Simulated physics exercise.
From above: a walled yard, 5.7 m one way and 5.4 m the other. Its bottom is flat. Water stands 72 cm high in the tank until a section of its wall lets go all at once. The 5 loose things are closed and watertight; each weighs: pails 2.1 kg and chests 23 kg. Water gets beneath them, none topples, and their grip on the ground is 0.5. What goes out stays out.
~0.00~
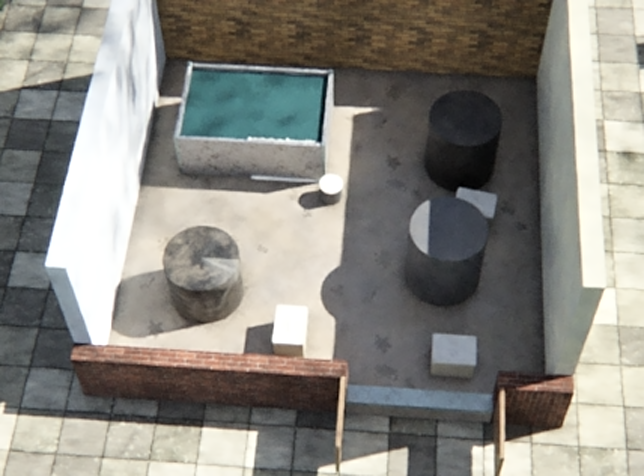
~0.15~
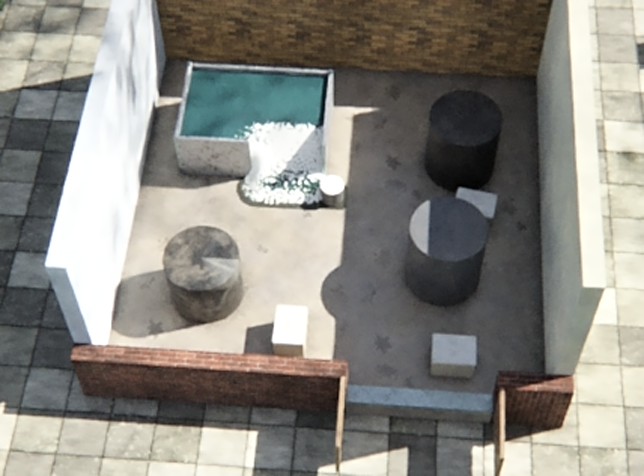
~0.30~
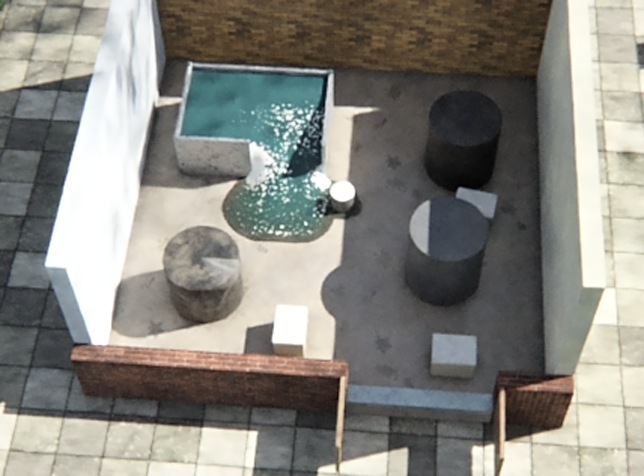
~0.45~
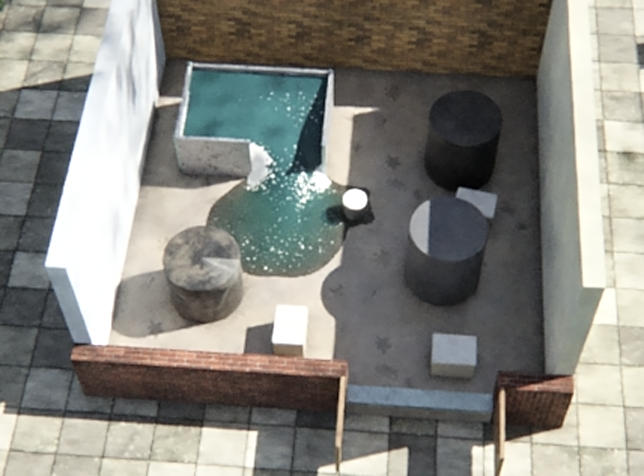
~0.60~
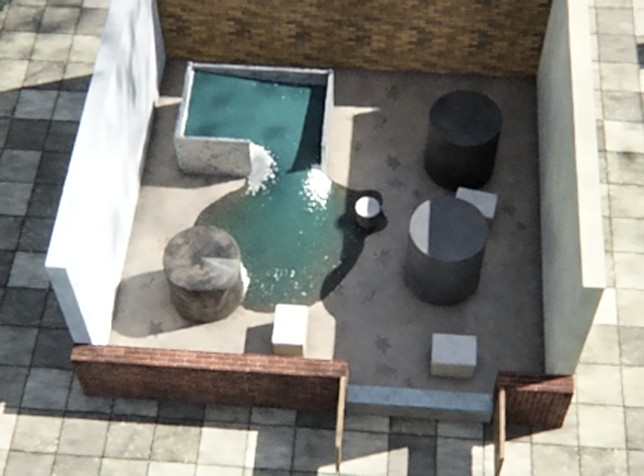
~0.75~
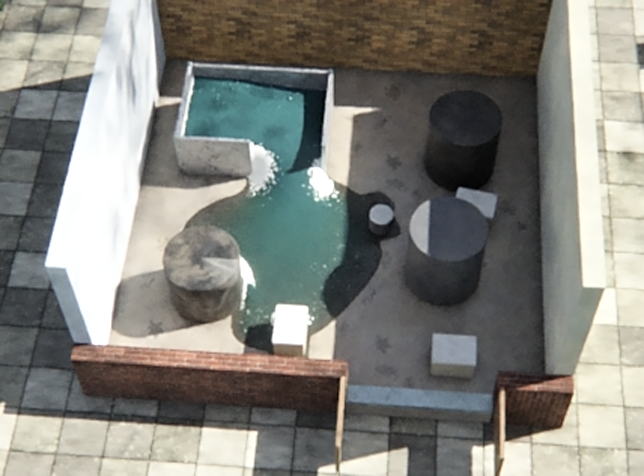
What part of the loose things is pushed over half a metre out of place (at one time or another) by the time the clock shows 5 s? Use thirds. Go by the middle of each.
That comes to one to two thirds.
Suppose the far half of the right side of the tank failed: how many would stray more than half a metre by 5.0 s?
In that case 1 of them.
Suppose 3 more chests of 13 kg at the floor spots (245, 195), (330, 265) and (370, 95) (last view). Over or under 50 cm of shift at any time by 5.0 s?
In that order: Past it, past it, under.
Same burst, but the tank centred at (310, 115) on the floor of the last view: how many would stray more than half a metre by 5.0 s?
Then 2.
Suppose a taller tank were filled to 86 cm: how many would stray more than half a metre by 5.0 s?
In that case 2 of them.
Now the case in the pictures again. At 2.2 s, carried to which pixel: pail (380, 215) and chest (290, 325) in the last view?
Near (444, 219) and (353, 340).
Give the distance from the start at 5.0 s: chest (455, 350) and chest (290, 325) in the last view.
In that order: 100 cm, gone out.
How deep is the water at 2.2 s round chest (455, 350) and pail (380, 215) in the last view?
Roughly 5 and 5 cm.
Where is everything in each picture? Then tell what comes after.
The first picture shows a pail at (331, 184) rests on the ground; a chest at (290, 324) rests on the ground; 2.6 m2 under water; 0 of 5 have shifted.
The second picture shows a pail at (332, 185) rests on the ground; a chest at (290, 324), on the bottom; 3.2 m2 under water; 0 of 5 have shifted.
The third picture shows a pail at (342, 191), on the bottom, 21 cm from its start; a chest at (290, 324) rests on the ground; water covers 4.1 m2; 1 of 5 have shifted.
The fourth picture shows a pail at (355, 199), on the bottom, 43 cm from its start; a chest at (290, 324) rests on the ground; 5.4 m2 under water; 1 of 5 have shifted.
The fifth picture shows a pail at (368, 207) rests on the ground, 65 cm from its start; a chest at (290, 324) rests on the ground; 6.5 m2 under water; 1 of 5 have shifted.
The sixth picture shows a pail at (381, 214) rests on the ground, 87 cm from its start; a chest at (290, 324) rests on the ground; 7.6 m2 under water; 1 of 5 have shifted.
After 1.1 s 1 of 5 are over 50 cm from their spots; 0 afloat.
After 2.2 s 2 of 5 are over 50 cm from their spots; 2 afloat.
After 3.5 s 3 of 5 are over 50 cm from their spots; 1 afloat.
After 5.0 s 3 of 5 are over 50 cm from their spots, and 3 have been at some point; 1 afloat.
